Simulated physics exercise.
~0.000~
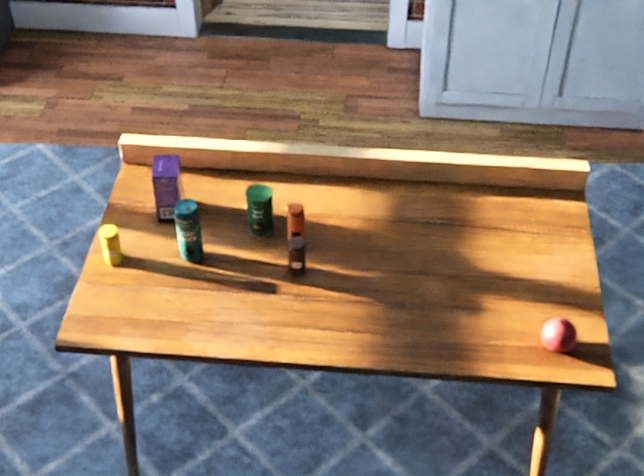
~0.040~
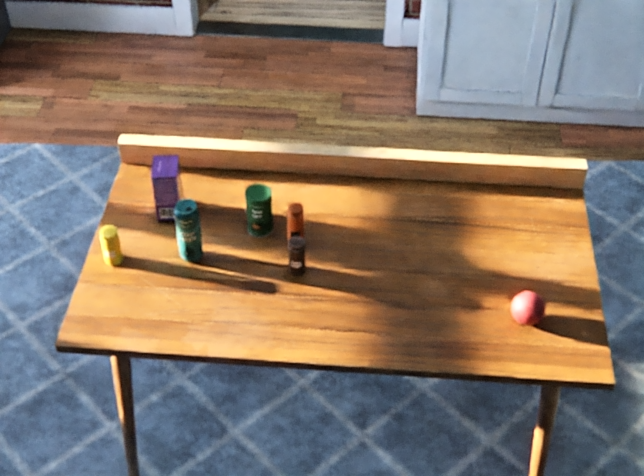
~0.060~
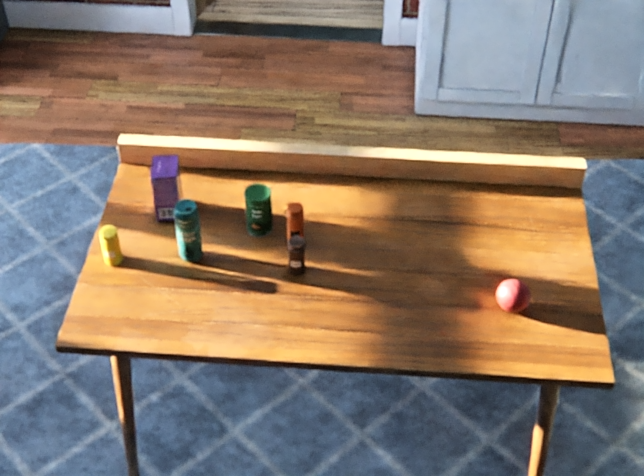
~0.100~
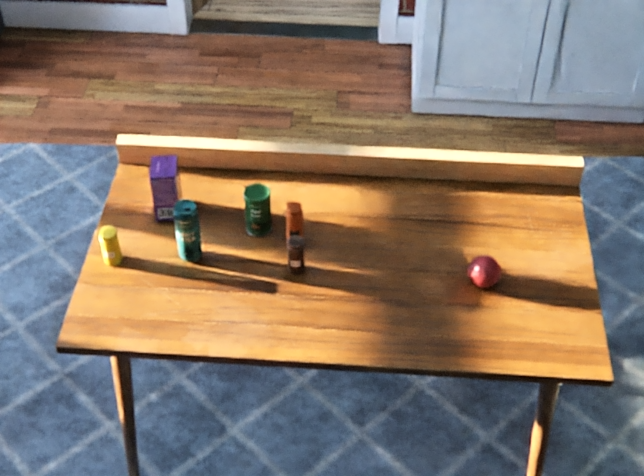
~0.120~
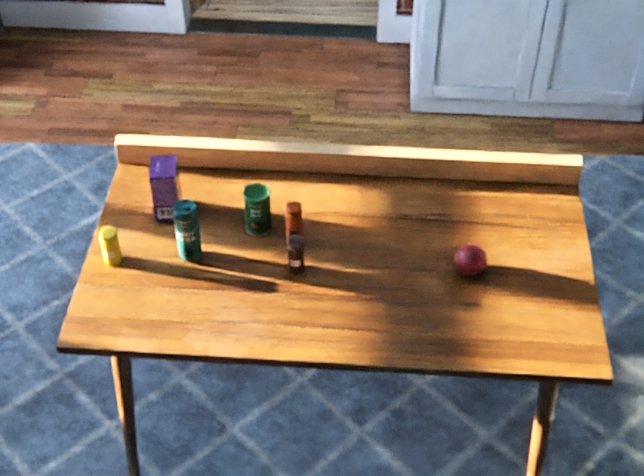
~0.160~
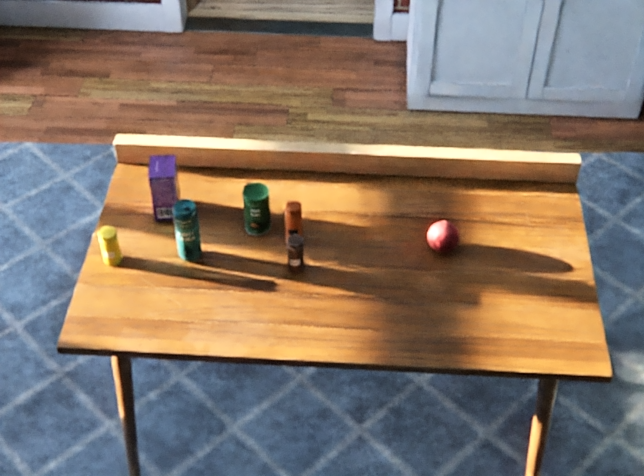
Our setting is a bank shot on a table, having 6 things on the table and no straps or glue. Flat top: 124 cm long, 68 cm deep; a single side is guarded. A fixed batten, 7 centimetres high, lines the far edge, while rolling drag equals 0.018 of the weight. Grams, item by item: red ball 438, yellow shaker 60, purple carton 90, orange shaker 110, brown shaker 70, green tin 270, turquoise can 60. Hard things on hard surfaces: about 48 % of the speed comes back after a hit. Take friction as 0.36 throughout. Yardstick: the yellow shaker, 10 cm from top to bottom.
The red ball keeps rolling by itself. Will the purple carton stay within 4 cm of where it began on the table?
I expect it won't stay near the start.
After 0.66 s, red ball near (206, 197); green tin leaning 16°.
After 1.16 s, red ball near (75, 214); purple carton now off the table; green tin leaning 11°.
After 1.56 s, red ball near (48, 336); green tin leaning 9°.
After 1.96 s, red ball near (31, 338); green tin leaning 6°.
By the end (2.8 s), off the table, purple carton; not toppled but over 4 cm from the start, green tin; the other 4 in place, give or take 4 cm.
